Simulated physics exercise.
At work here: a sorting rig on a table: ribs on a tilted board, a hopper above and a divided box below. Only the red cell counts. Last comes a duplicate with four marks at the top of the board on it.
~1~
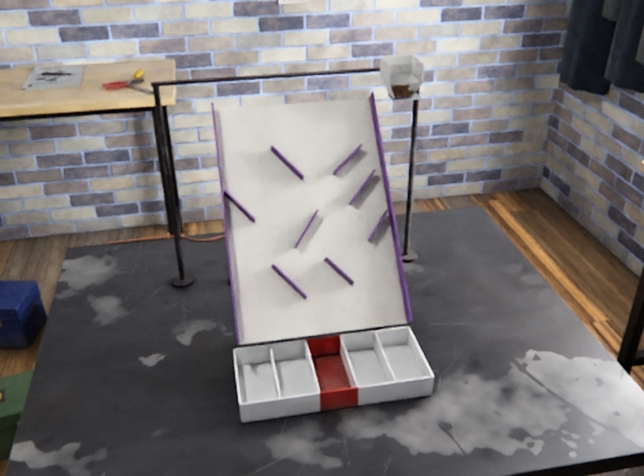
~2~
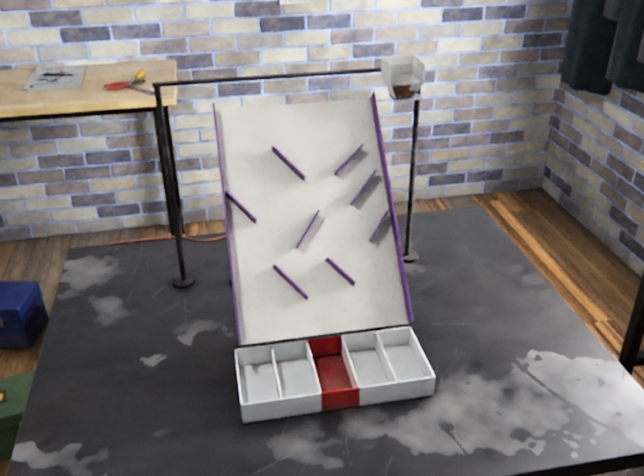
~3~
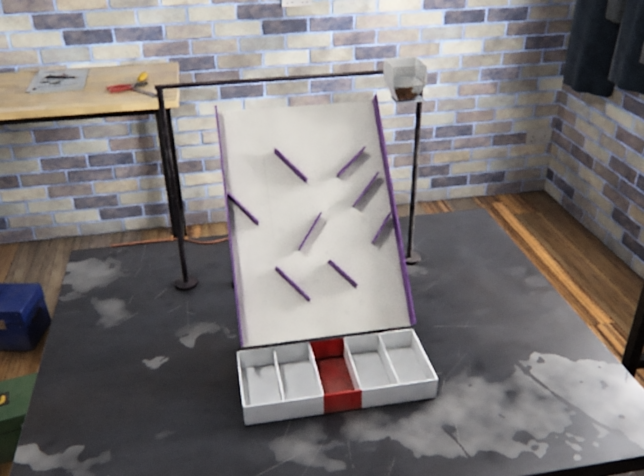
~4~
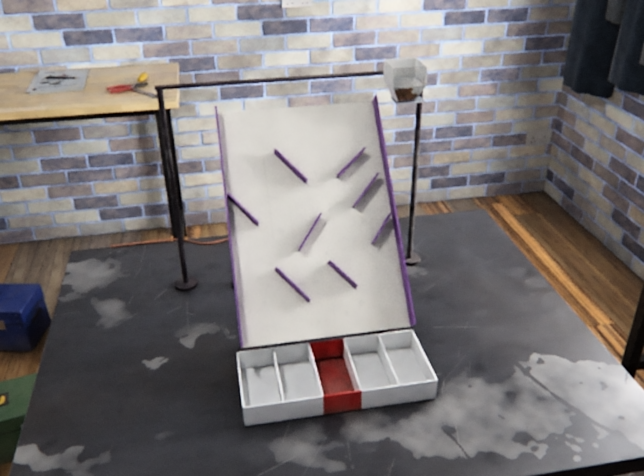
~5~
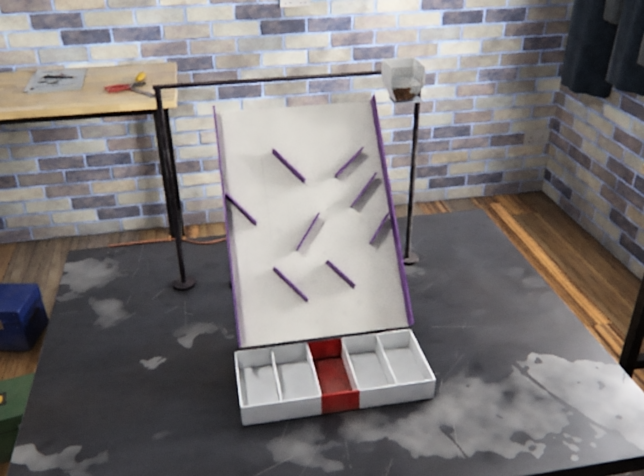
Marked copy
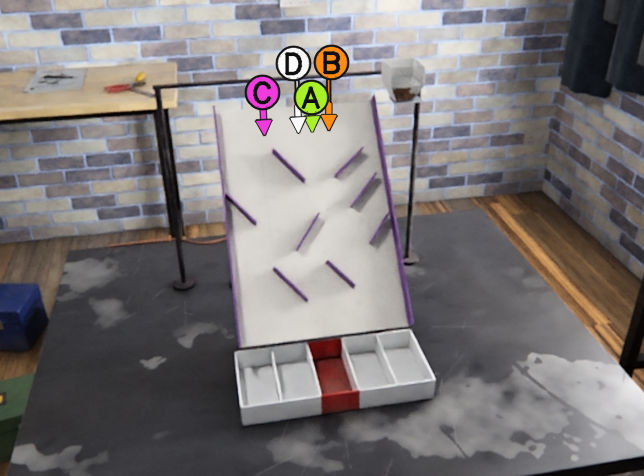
On a dark table before a brick wall, a tilted white board with purple ribs stands above a divided box with a red middle cell, a small hopper overhead; nothing moves apart from slight shifts of the view.
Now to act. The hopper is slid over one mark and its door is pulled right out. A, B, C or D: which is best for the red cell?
Best: B.
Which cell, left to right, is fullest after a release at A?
The fifth from the left.
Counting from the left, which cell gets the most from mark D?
It is the fifth one.
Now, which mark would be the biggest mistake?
D.
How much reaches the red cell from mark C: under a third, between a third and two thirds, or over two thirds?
Under a third.
On the marked copy, mark A meets the board at (312, 125); mark B meets the board at (328, 124); mark C meets the board at (264, 129); mark D meets the board at (298, 127).
With A, roughly a quarter in the red cell, roughly two thirds in other cells, about a tenth outside the box.
With B, roughly half in the red cell, roughly half in other cells, just a few outside the box.
With C, about a tenth in the red cell, roughly two thirds in other cells, about a tenth outside the box.
With D, not one piece in the red cell, the larger part in other cells, about a tenth outside the box.
